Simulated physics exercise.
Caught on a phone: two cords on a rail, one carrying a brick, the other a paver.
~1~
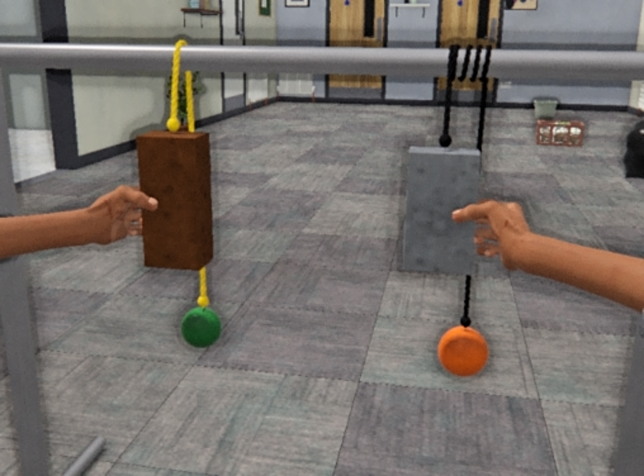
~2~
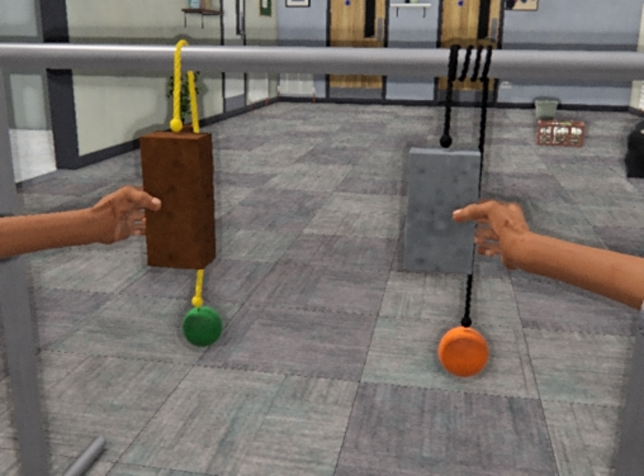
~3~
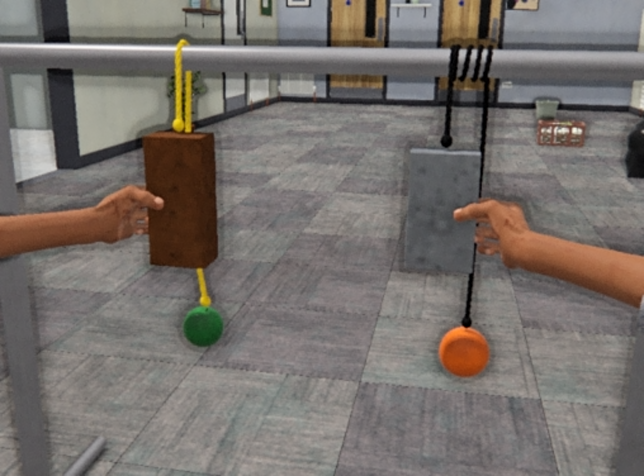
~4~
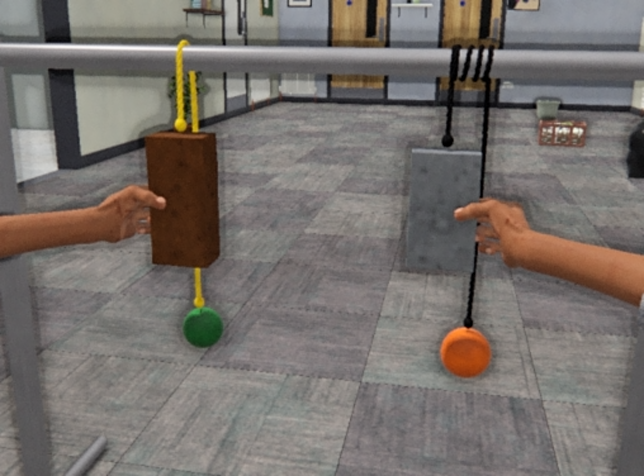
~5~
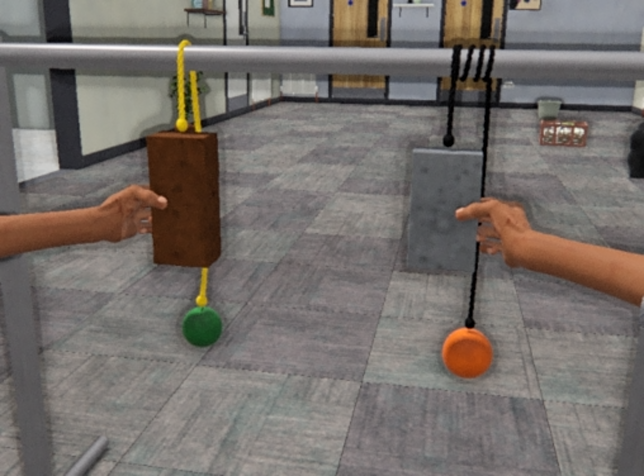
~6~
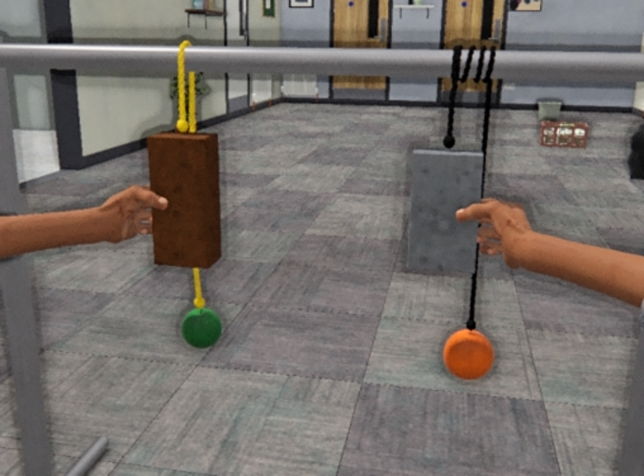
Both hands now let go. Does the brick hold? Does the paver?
The brick pulls its rope through, the paver stays hanging.
Then, 0.30 s past the final frame, brick dropping near (190, 282); paver still up near (448, 154).
Then, 0.70 s past the final frame, brick on the floor; paver still up near (445, 172).
Then, 1.08 s past the final frame, brick on the floor; paver still up near (441, 193).
When it is over, brick on the floor; paver still up near (446, 189). The brick runs down to the floor and the paver is held.
